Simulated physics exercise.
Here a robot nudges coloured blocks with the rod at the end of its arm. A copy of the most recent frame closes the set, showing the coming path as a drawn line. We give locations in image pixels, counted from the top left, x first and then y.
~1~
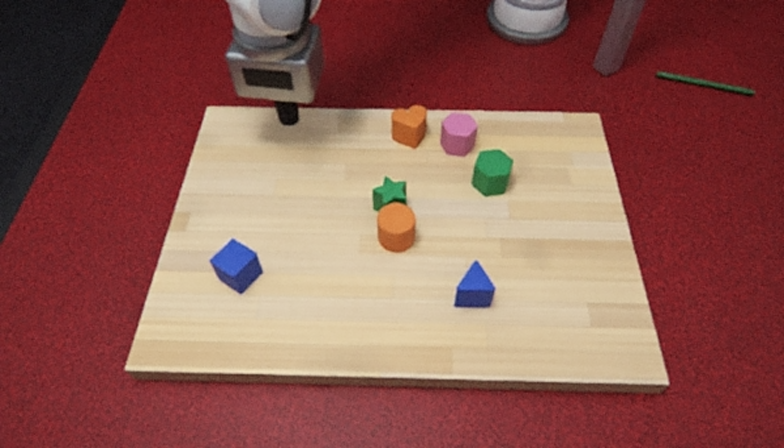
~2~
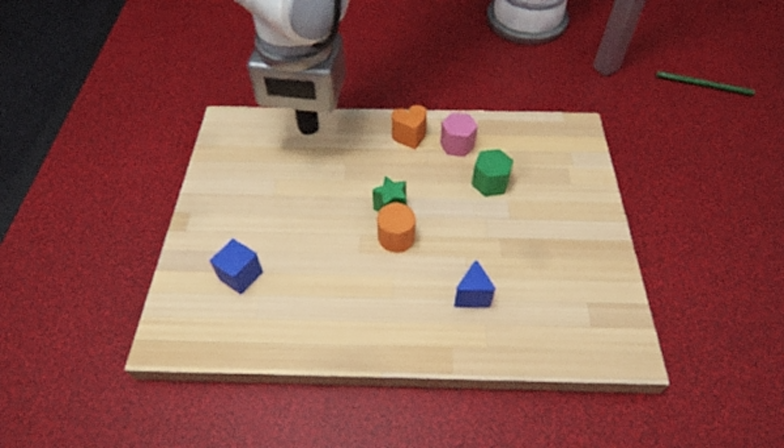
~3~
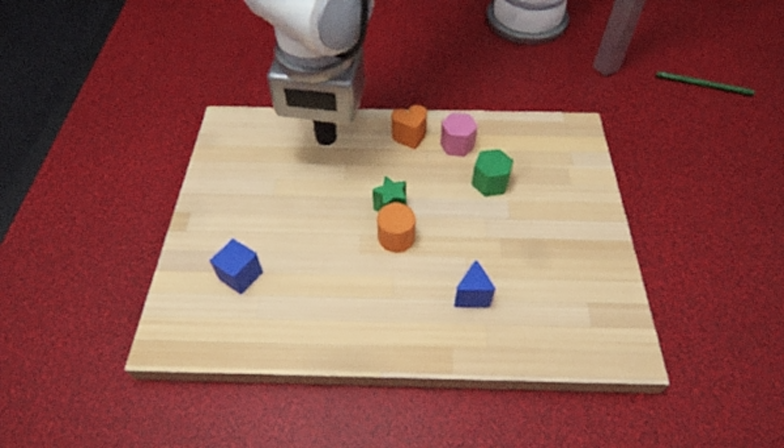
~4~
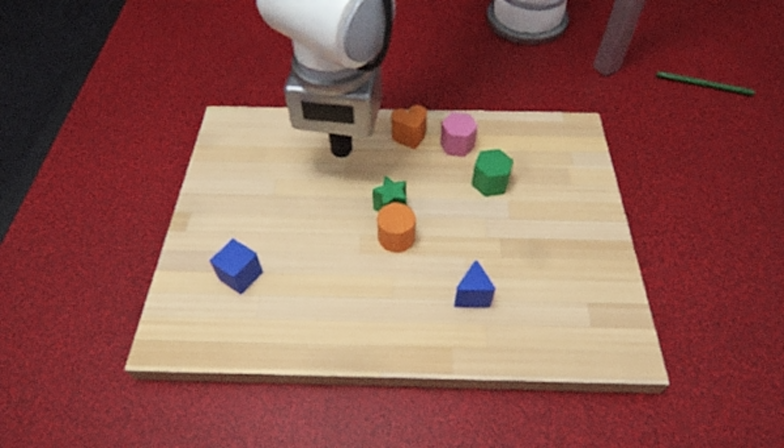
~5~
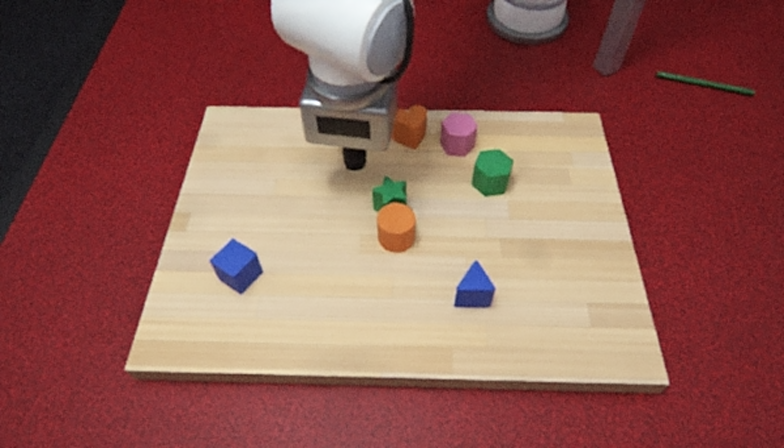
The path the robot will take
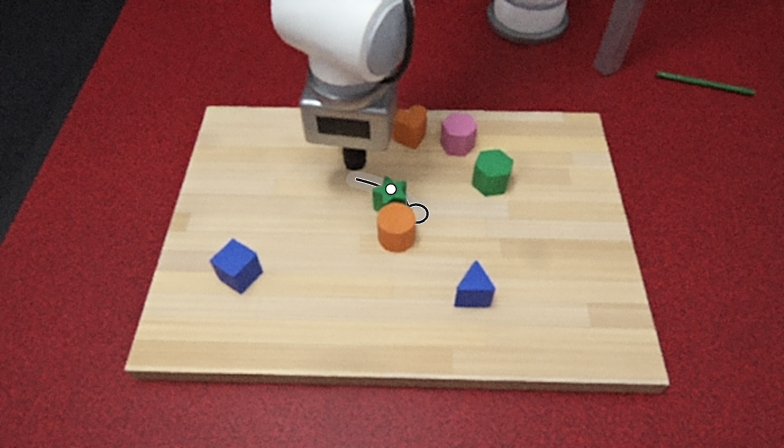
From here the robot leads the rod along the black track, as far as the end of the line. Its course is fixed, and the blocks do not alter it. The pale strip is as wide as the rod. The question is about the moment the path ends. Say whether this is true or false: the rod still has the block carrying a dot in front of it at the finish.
This is true.
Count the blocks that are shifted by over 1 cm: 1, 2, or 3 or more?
2.
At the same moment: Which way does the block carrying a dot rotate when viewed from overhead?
The block spins clockwise.
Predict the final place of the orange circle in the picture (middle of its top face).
My best guess is (399, 239).
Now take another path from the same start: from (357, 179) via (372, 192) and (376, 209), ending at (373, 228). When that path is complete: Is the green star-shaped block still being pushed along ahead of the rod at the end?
No - that is not the case.
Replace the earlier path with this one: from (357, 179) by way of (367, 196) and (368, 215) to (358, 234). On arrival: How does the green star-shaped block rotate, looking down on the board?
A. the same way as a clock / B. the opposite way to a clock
The one that fits is B, the opposite way to a clock.
The line goes from (357, 179) over (380, 186) and (400, 198) to (416, 214); the dot is on the green star-shaped block.
On the path given first. Halfway along, rod at (391, 177); green star-shaped block at (395, 195), turned 15° clockwise; orange circle at (397, 220).
At the end, rod at (417, 198); green star-shaped block at (414, 215), turned 45° clockwise; orange circle at (399, 239).
